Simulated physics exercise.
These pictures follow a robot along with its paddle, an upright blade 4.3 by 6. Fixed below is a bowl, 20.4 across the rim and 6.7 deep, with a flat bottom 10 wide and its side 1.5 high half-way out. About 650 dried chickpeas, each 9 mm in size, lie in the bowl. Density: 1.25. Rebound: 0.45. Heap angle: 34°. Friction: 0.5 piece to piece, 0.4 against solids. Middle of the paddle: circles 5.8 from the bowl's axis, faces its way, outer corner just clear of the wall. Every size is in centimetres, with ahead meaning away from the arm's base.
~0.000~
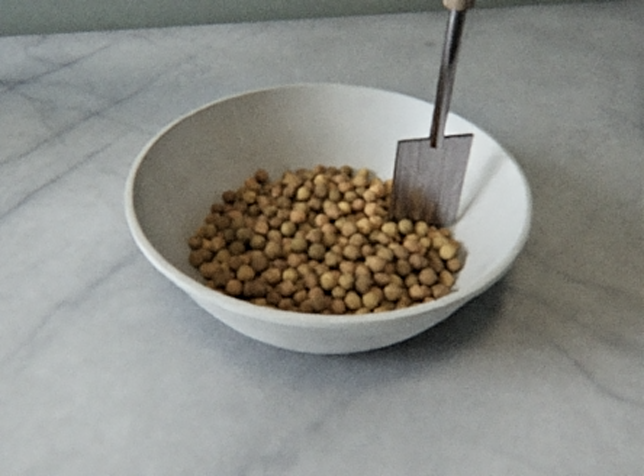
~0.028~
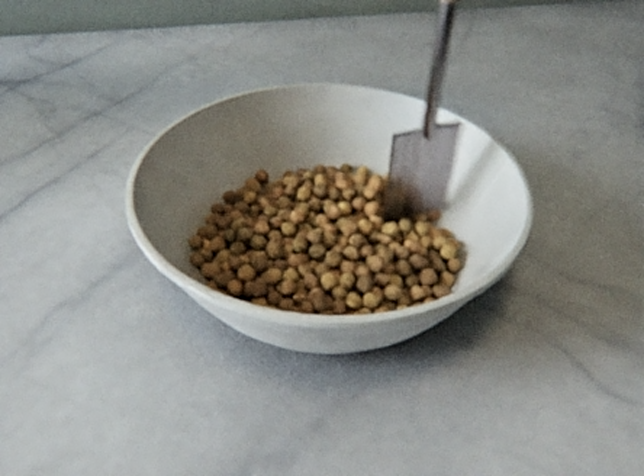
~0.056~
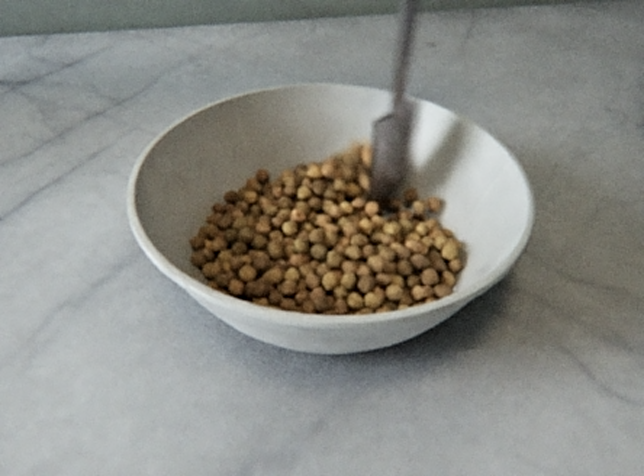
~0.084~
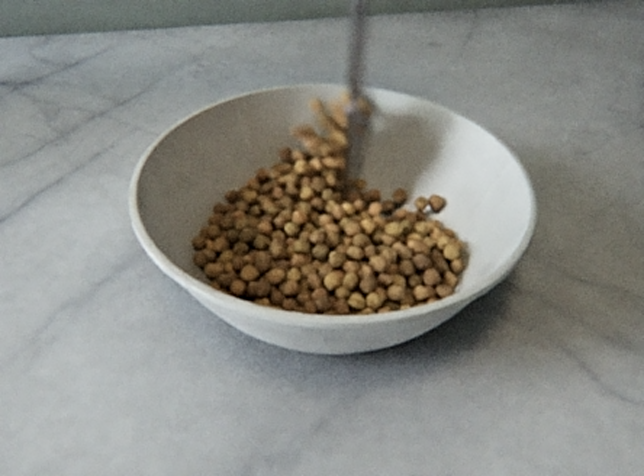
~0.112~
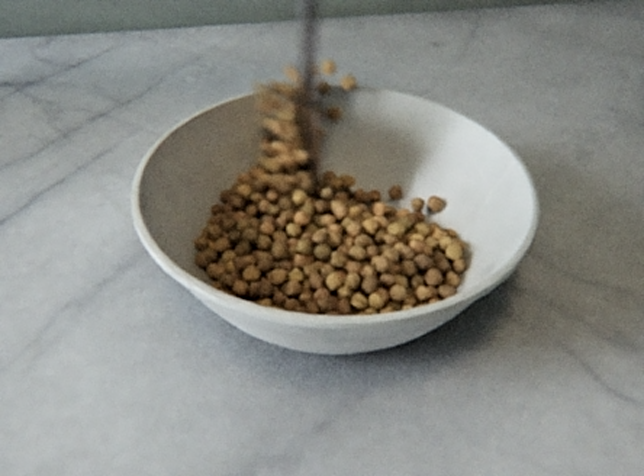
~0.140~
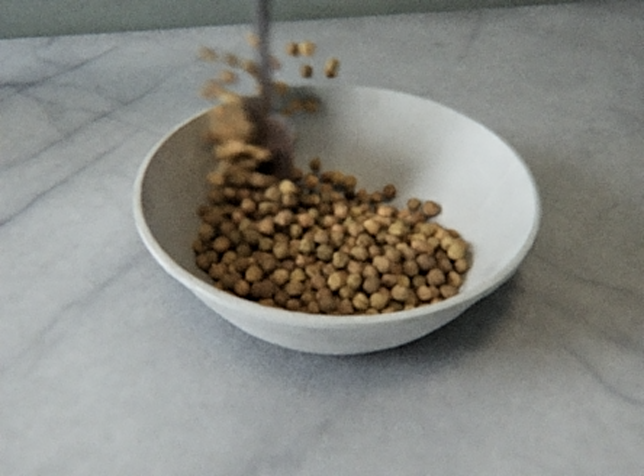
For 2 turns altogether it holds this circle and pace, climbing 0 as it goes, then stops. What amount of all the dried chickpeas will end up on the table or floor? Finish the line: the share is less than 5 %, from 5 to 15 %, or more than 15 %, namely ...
The share is more than 15 %.
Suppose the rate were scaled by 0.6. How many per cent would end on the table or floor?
That gives some 10 percent.
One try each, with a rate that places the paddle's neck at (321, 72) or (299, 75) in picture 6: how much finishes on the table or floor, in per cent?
About 15 per cent, then about 20 per cent.
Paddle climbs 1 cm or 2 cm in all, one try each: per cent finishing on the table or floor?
About 10 and 5 per cent.
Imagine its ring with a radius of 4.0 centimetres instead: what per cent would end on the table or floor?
Then about 20 per cent.
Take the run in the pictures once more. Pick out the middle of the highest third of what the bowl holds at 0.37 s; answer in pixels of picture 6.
I'd point to somewhere close to (433, 208).
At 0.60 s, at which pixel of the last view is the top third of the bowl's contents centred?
The centre is close to (298, 256).
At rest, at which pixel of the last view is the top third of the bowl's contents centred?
In the final view it lies around (342, 237).
After 0.37 s, 352° round, highest piece 10 above the table; 567 in the bowl, 44 on the table or floor, 38 in flight or on the tool.
After 0.60 s, 224° round, highest piece 10 above the table; 504 in the bowl, 122 on the table or floor, 23 in flight or on the tool.
After 0.91 s, 0° round, highest piece 5 above the table; 484 in the bowl, 165 on the table or floor.
After 1.61 s, 0° round, highest piece 4 above the table; 484 in the bowl, 165 on the table or floor.
In the end, 484 in the bowl, 165 on the table or floor. That is 25 % on the table or floor.
